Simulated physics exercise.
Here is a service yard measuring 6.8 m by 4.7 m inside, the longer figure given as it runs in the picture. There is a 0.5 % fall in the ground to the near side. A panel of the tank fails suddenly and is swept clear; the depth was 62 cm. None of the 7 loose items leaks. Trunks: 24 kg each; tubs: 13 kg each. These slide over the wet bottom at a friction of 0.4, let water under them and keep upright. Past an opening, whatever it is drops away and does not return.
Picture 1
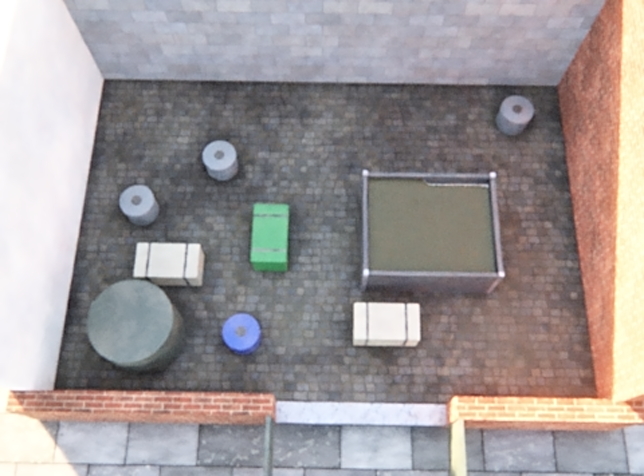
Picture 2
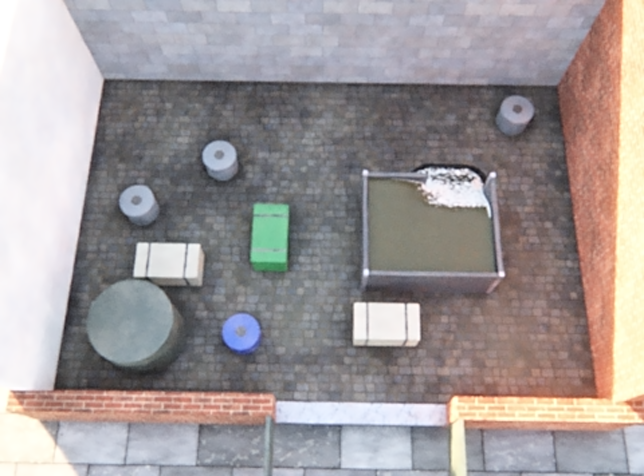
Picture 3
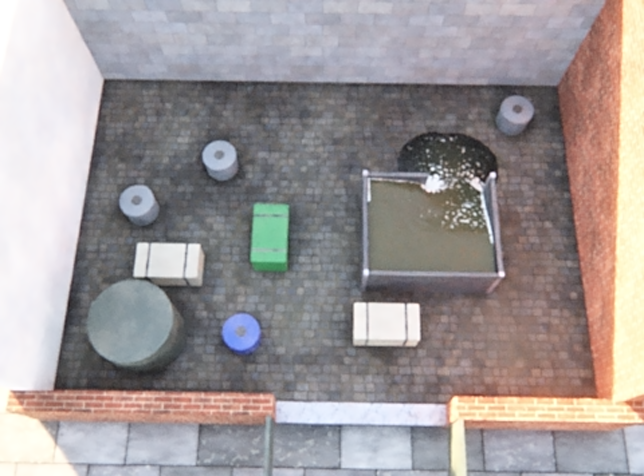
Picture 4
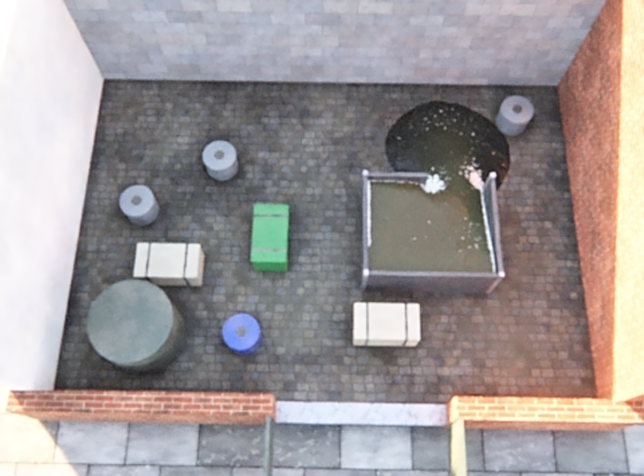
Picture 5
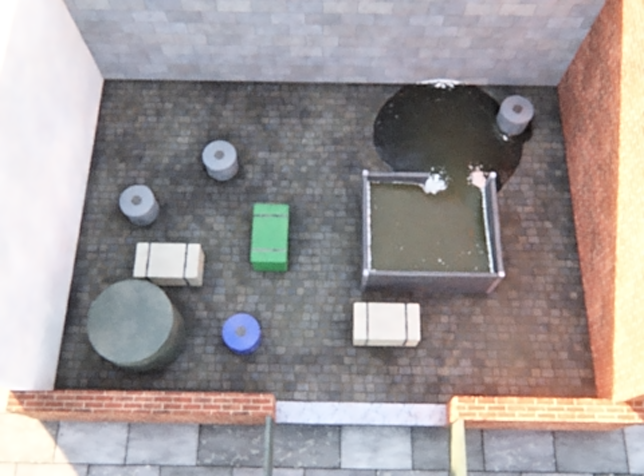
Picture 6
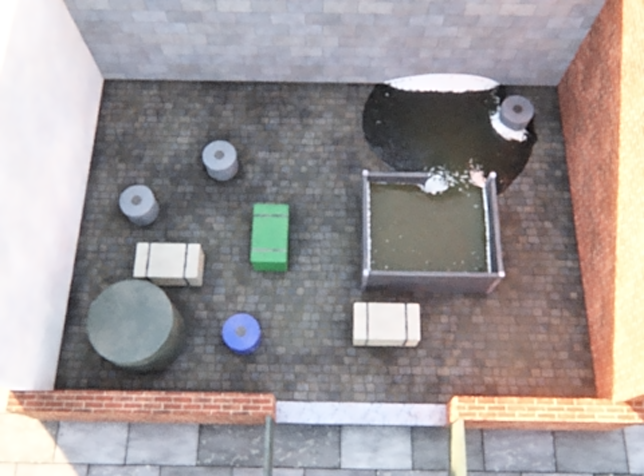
A large square tank in a walled yard gave way at its far side, and dark water poured out, spreading back to the wall and around a grey drum, while the scattered containers stayed put.
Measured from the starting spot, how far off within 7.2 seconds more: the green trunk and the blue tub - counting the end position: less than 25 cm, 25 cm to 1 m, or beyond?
Result - green trunk: Almost no movement; blue tub: Almost no movement.
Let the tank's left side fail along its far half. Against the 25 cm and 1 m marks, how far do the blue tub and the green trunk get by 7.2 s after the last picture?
The blue tub hardly moves, the green trunk is swept away.
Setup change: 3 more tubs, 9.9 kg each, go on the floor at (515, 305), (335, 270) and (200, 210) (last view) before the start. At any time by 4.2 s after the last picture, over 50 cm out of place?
One by one: Beyond the mark, below the mark, below the mark.
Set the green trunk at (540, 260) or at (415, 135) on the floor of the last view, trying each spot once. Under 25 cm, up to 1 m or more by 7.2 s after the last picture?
I'd expect that it gets borne away first and gets borne away second.
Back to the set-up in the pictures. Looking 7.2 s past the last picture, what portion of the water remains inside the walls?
Some 98 per cent remains.
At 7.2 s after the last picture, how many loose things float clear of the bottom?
It comes to 0 of them.
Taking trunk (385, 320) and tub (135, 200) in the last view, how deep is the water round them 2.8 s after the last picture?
About 0 and 0 cm.
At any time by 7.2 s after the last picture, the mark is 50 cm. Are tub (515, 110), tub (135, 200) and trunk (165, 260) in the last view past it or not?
Results in listed order: Exceeds / falls short / falls short.
Then, 0.9 s after the last picture the green trunk is near (270, 233), 0.0 m from its start, aground; the blue tub is near (241, 331), 0.0 m from its start, aground; 0 of 7 are out; 1 afloat.
Then, 2.8 s after the last picture the green trunk is near (270, 233), 0.0 m from its start, aground; the blue tub is near (241, 331), 0.0 m from its start, aground; 0 of 7 are out; 0 afloat.
Then, 4.8 s after the last picture the green trunk is near (270, 233), 0.0 m from its start, aground; the blue tub is near (241, 331), 0.0 m from its start, aground; 0 of 7 are out; 0 afloat.
Then, 7.2 s after the last picture the green trunk is near (270, 233), 0.0 m from its start, aground; the blue tub is near (241, 331), 0.0 m from its start, aground; 0 of 7 are out; 0 afloat.
